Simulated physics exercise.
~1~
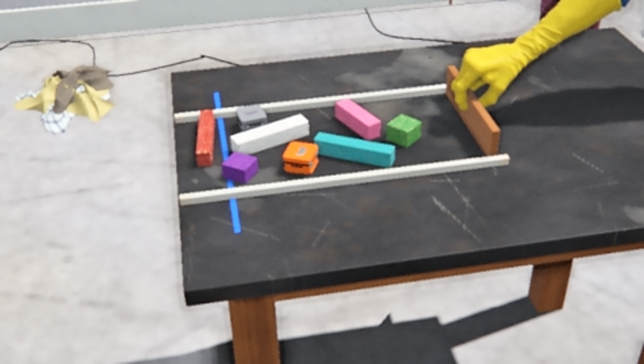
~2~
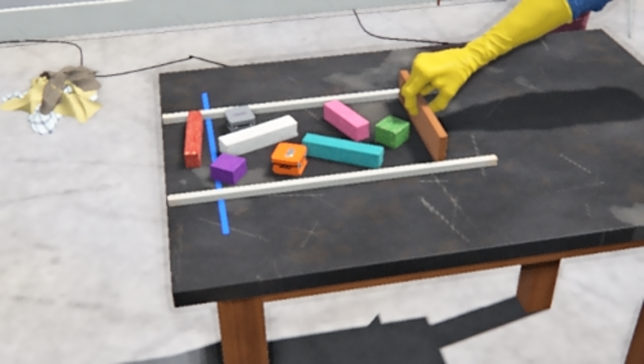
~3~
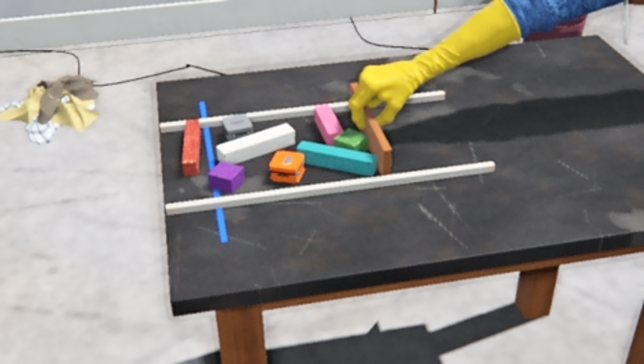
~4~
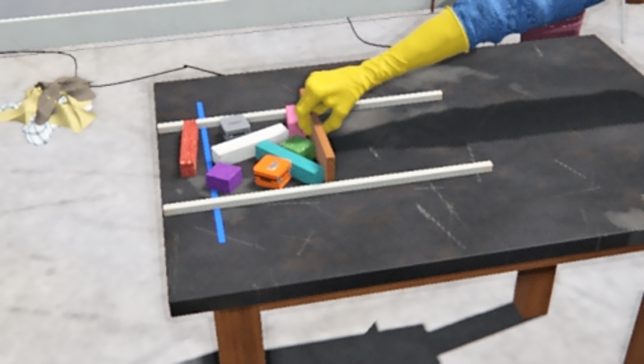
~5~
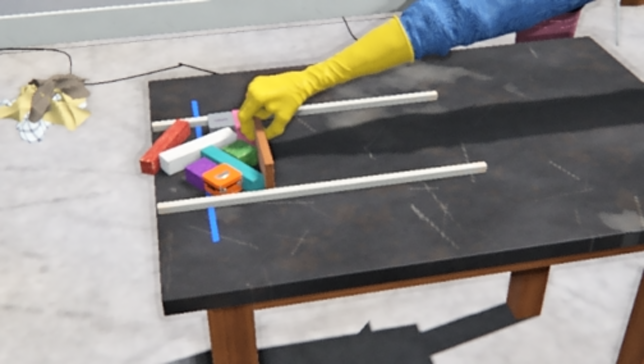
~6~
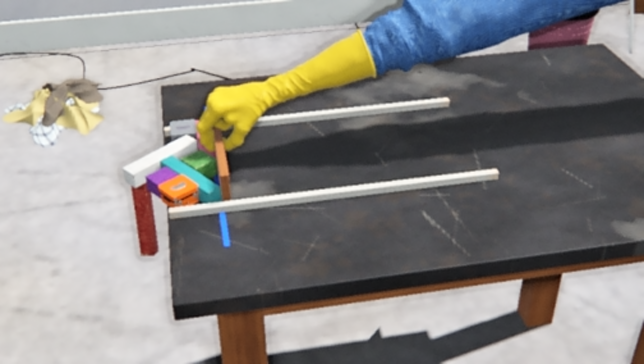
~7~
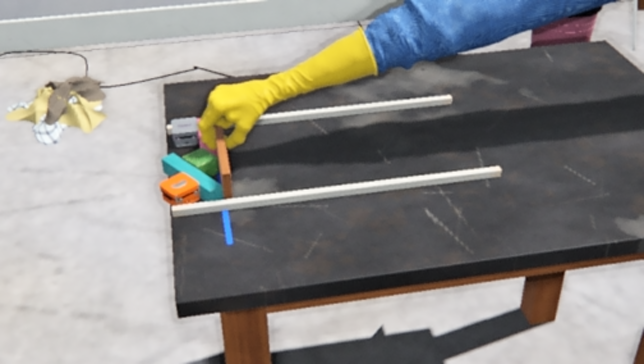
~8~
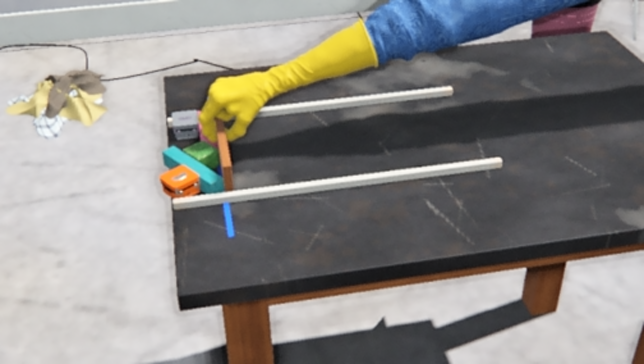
A yellow-gloved hand holds an upright orange-brown board at the right end of two pale rails on a black table, seen from above at a slight sway. Between the rails lie red, white, purple, orange, teal, pink, green and grey pieces, with a blue tape strip near the left edge. The hand slides the board left, gathering the green, pink and teal pieces, then crowding the rest past the tape. The red bar tips over the edge, and the white bar and purple block follow it off. The board halts near the strip, with the orange, teal, green and grey pieces still at the edge.
